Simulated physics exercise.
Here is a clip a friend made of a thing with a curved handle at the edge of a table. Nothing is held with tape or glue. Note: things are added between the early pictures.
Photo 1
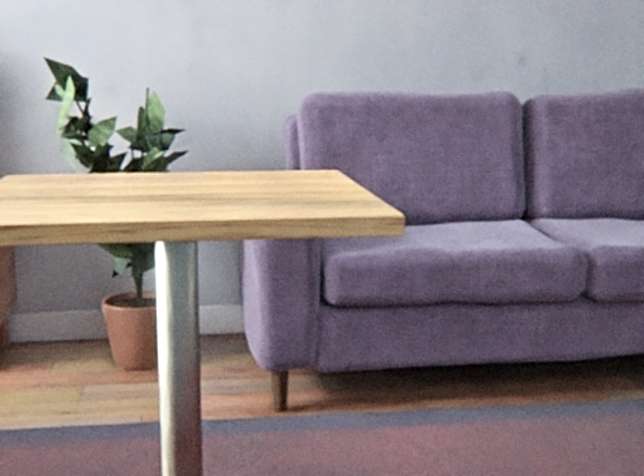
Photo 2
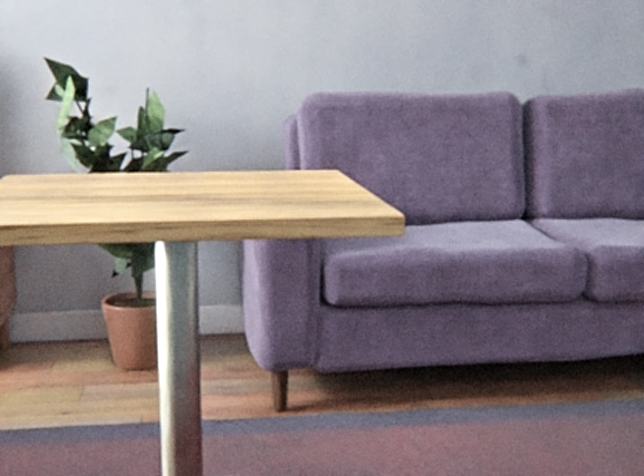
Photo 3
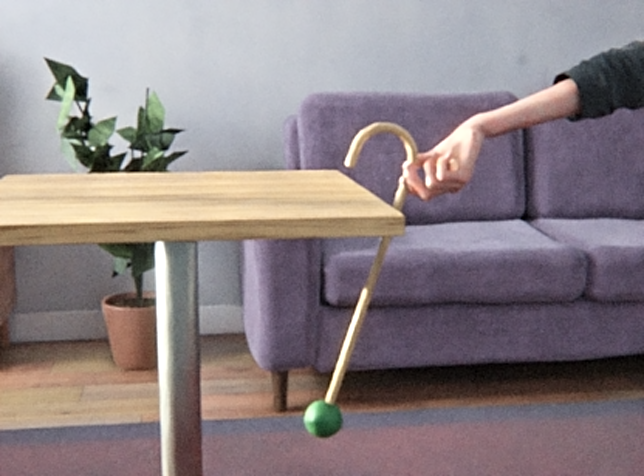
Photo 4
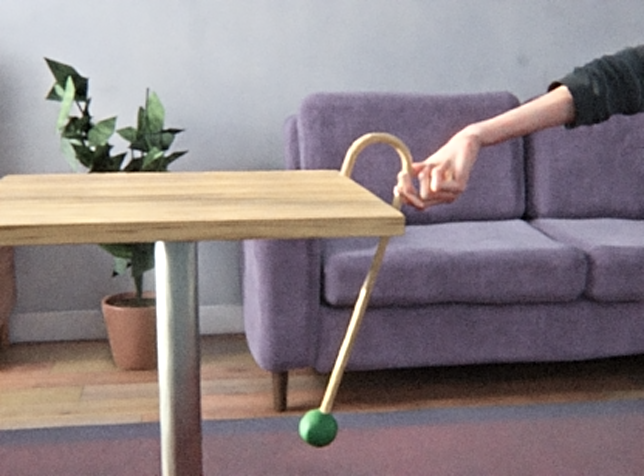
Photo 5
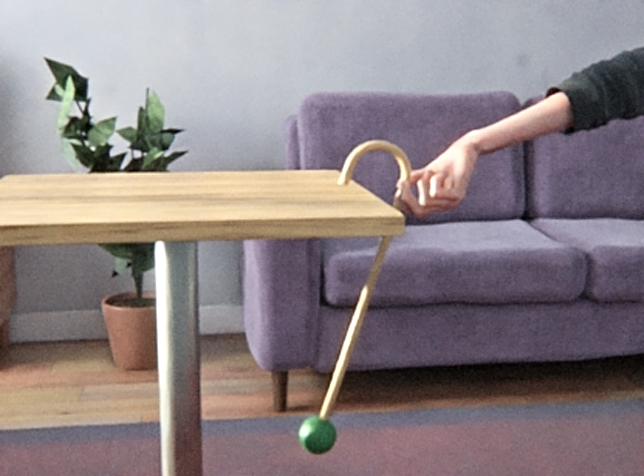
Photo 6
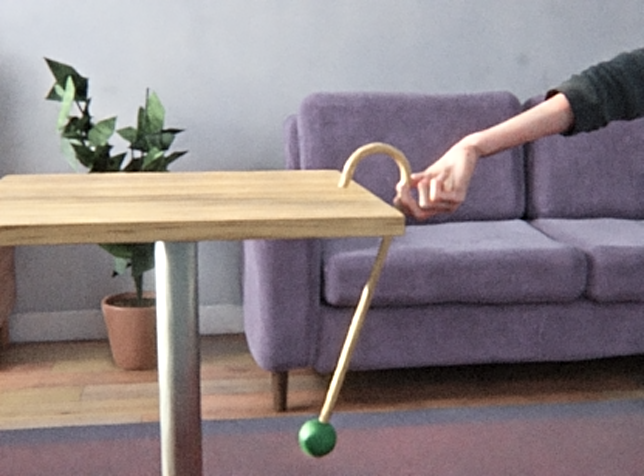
In a living room seen from a fixed, level view, a pale wooden table with a metal leg stands at left before a grey wall. Behind it are a potted green plant at left and a purple sofa at right. After a still opening, a dark-sleeved arm appears from the right, holding a hooked wooden stick with a green ball below, and lowers it slightly at the table's right edge.
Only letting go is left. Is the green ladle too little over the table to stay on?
No, it stays hooked.
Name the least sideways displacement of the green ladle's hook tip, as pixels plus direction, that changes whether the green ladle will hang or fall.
Direction right, distance about 24 px.
Then, 0.40 s on from there, green ladle at rest near (344, 302).
In the end, the green ladle remains in place, near (343, 302).
